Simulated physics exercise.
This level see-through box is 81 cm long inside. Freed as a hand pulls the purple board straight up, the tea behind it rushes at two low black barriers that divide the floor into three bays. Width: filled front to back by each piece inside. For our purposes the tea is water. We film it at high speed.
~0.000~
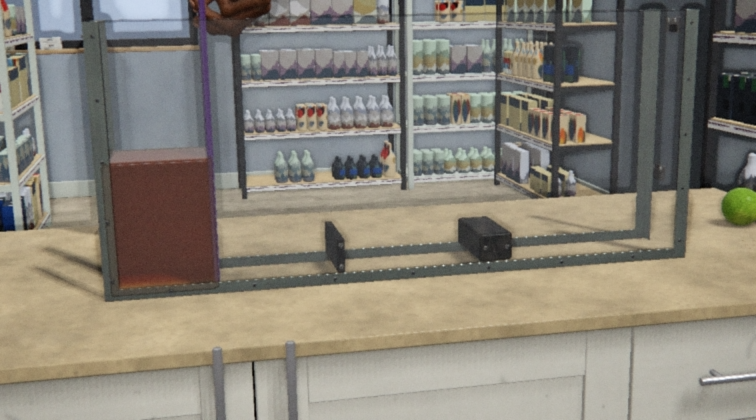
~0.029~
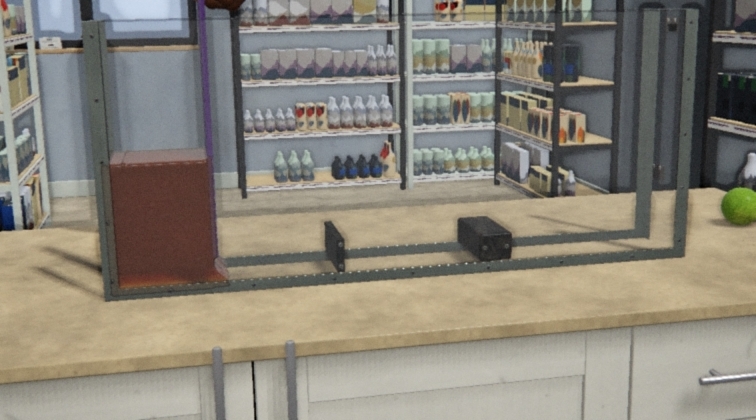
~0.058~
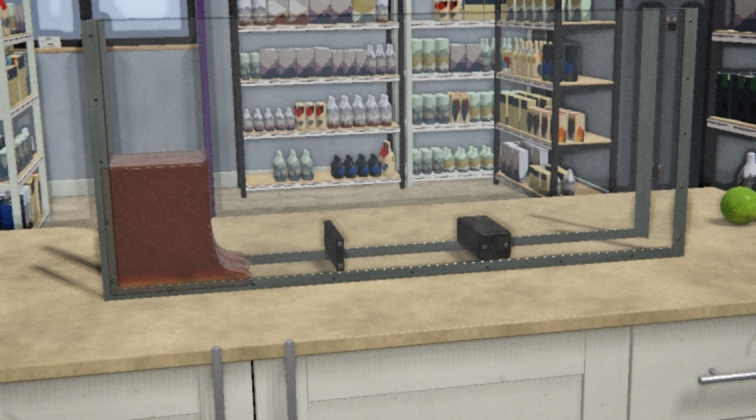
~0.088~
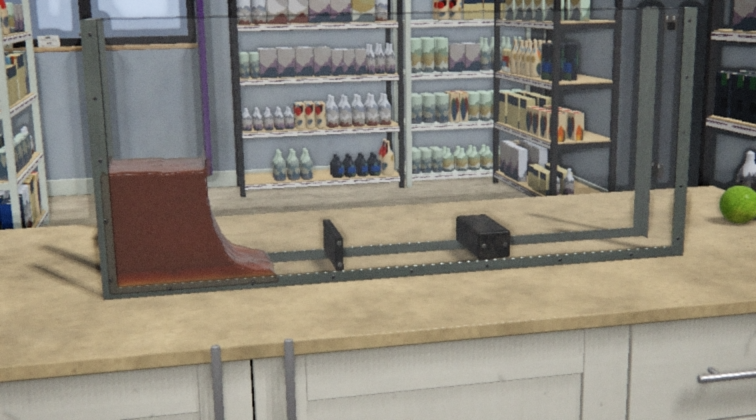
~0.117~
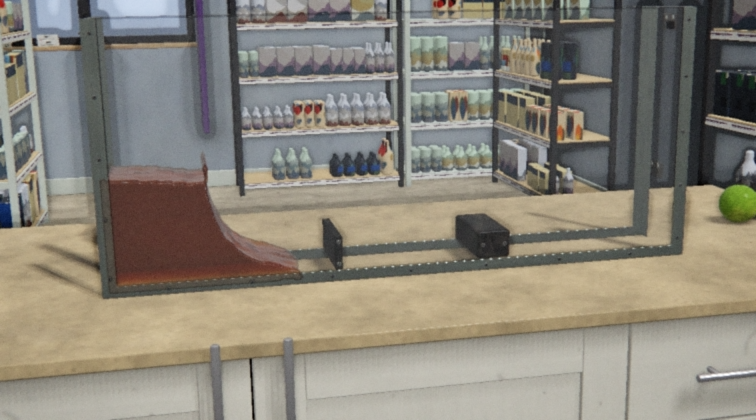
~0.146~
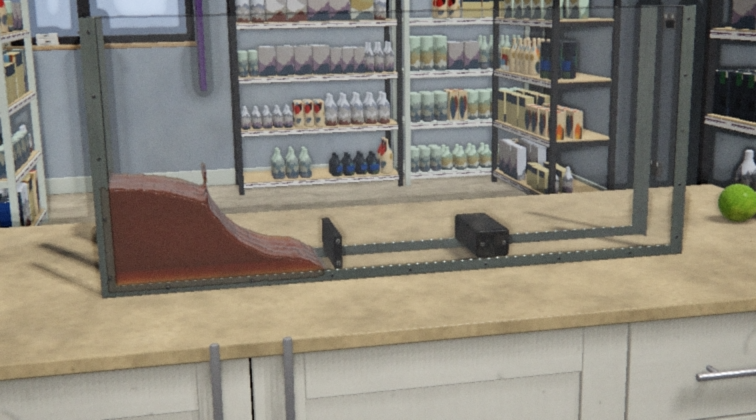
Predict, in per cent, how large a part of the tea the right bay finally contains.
Some 14 percent of the tea.
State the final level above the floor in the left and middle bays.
Respectively 4.0 cm and 3.5 cm.
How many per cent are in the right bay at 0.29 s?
About 0 percent.
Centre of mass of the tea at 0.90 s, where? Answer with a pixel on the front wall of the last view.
Look around (341, 256) on the front wall - that's where it is.
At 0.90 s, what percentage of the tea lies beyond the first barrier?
Around 44 percent at that time.
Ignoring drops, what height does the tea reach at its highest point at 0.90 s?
Roughly 4.5 cm up.
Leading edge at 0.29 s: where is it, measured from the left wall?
Roughly 36 cm out.
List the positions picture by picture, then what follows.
The first frame shows level at the left end (116, 165); front at (214, 280); board bottom (217, 280); the first barrier (thin) has its top at (341, 241); the second barrier (broad) has its top at (497, 235).
The second frame shows level at the left end (116, 166); front at (228, 278); board bottom (216, 256).
The third frame shows level at the left end (115, 169); front at (249, 276); board bottom (213, 215).
The fourth frame shows level at the left end (115, 174); front at (272, 273); board bottom (210, 174).
The fifth frame shows level at the left end (115, 182); front at (297, 270); board bottom (207, 132).
The sixth frame shows level at the left end (115, 191); front at (323, 268); board bottom (204, 89).
By 0.29 s 86 per cent is still short of the first barrier, 0 is over the second.
By 0.50 s 62 per cent is still short of the first barrier, 1 is over the second.
By 0.90 s 55 per cent is still short of the first barrier, 14 is over the second.
At rest it is 54 per cent left, 32 middle, 14 right.
